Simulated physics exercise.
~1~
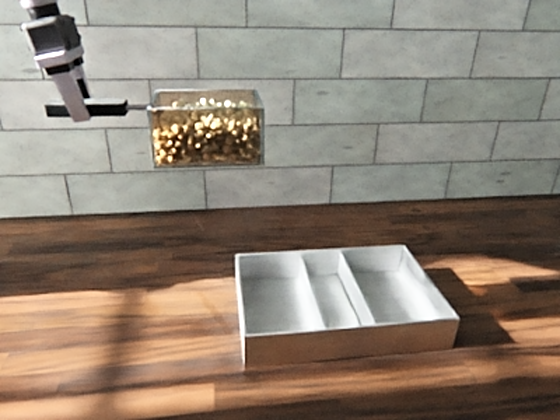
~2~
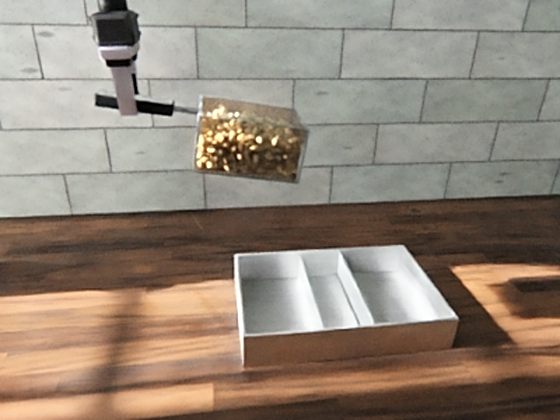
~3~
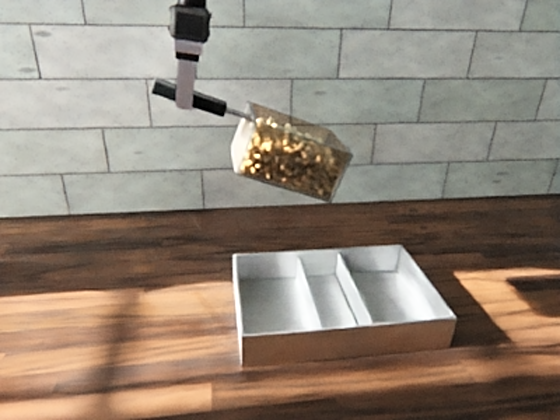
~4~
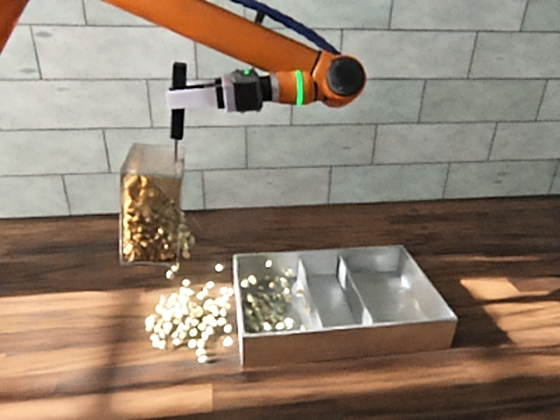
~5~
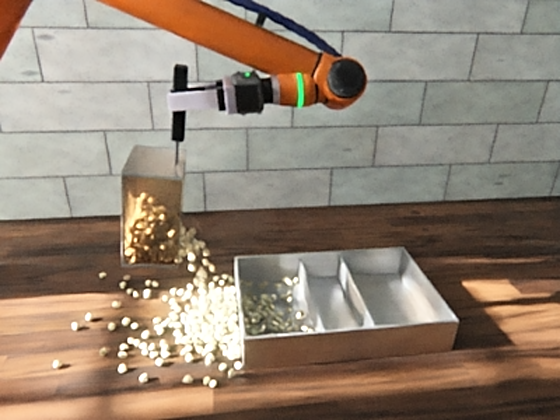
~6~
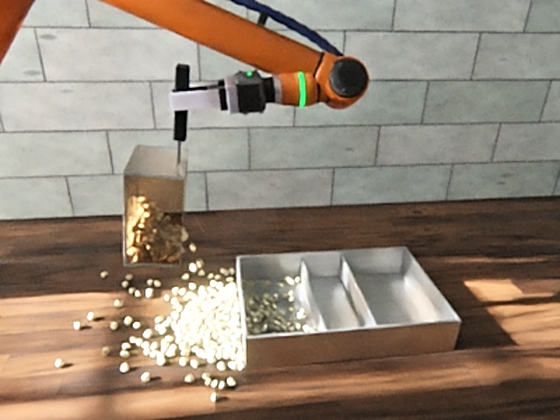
The clip opens on a robot gripper holding a clear box of golden dried beans before a grey tiled wall, above a wooden table with a pale tray split into three parts. The gripper carries the box right and begins to tip it. Next, the box is back on the left with the orange arm in view, turned steeply, and beans spill down beside the tray and into its left part. More pour onto the table, spreading into a wide scatter. By the end, the box hangs still, partly full, with most beans outside it.
